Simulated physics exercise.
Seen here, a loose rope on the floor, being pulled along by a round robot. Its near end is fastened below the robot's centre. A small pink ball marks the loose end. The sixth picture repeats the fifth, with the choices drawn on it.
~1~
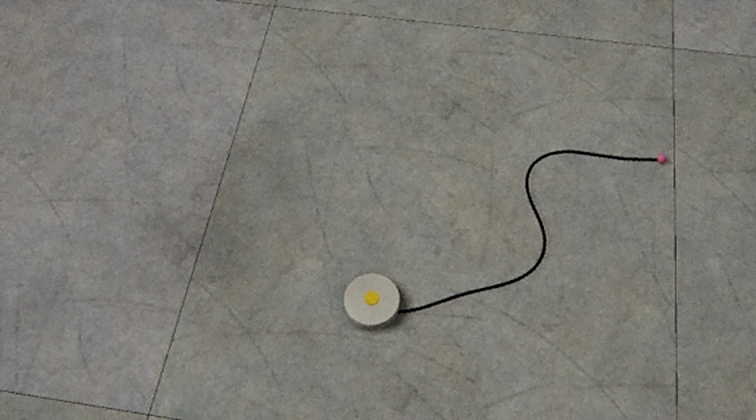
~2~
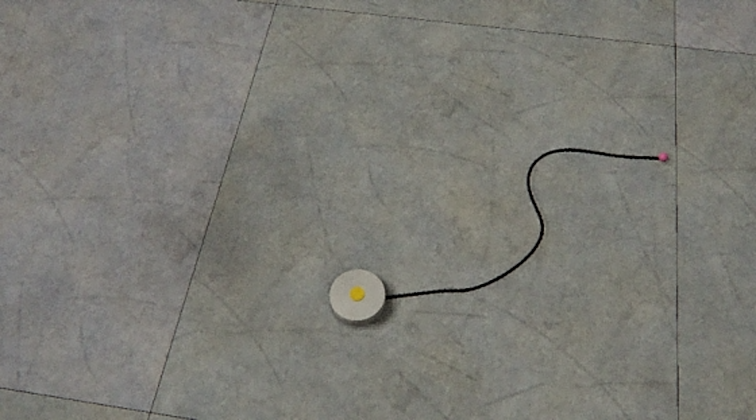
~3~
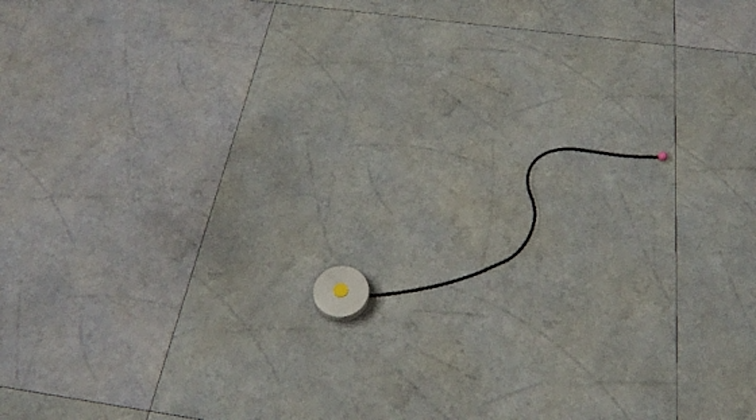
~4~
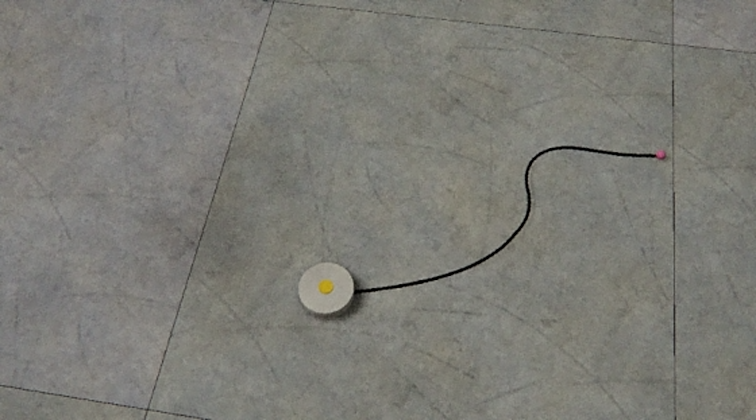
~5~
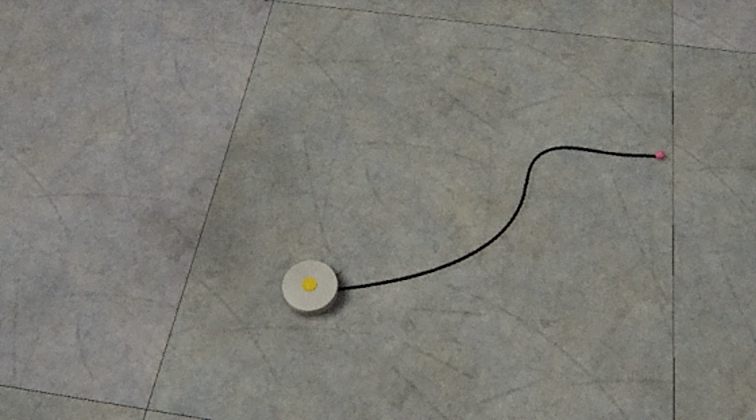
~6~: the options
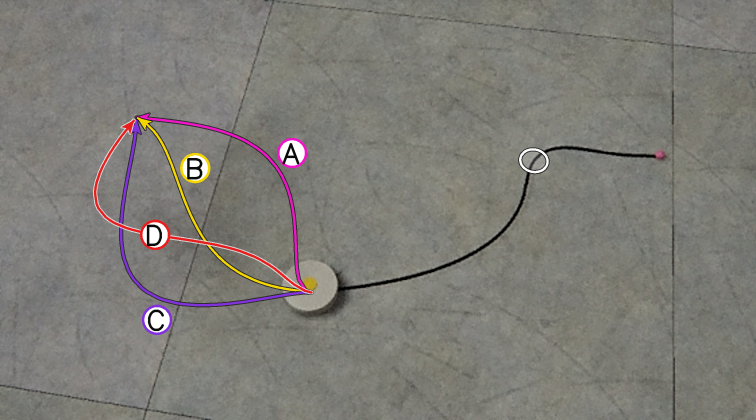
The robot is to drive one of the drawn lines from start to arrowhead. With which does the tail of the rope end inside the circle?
The robot should drive A.
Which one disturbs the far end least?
Route A.
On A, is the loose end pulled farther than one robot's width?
Yes.
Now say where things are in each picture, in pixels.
In the first picture, robot (372, 302); free end (662, 159).
In the second picture, robot (358, 298); free end (663, 157).
In the third picture, robot (341, 294); free end (663, 156).
In the fourth picture, robot (327, 291); free end (661, 155).
In the fifth picture, robot (311, 289); free end (660, 155).
On the copy, A from (311, 292) via (269, 158) to (136, 118); B from (311, 292) via (193, 219) to (138, 118); C from (311, 292) via (131, 275) to (136, 121); D from (311, 292) via (149, 234) to (134, 120); the ring at (534, 161).
On A. First, robot (287, 187), middle of the rope (491, 216), free end (660, 155).
Then, robot (211, 124), middle of the rope (411, 164), free end (615, 156).
Finally, robot (134, 112), middle of the rope (333, 145), free end (534, 161); the free end is on the ring.
By contrast, B leaves the free end at (523, 186); C leaves the free end at (499, 201); D leaves the free end at (498, 189).
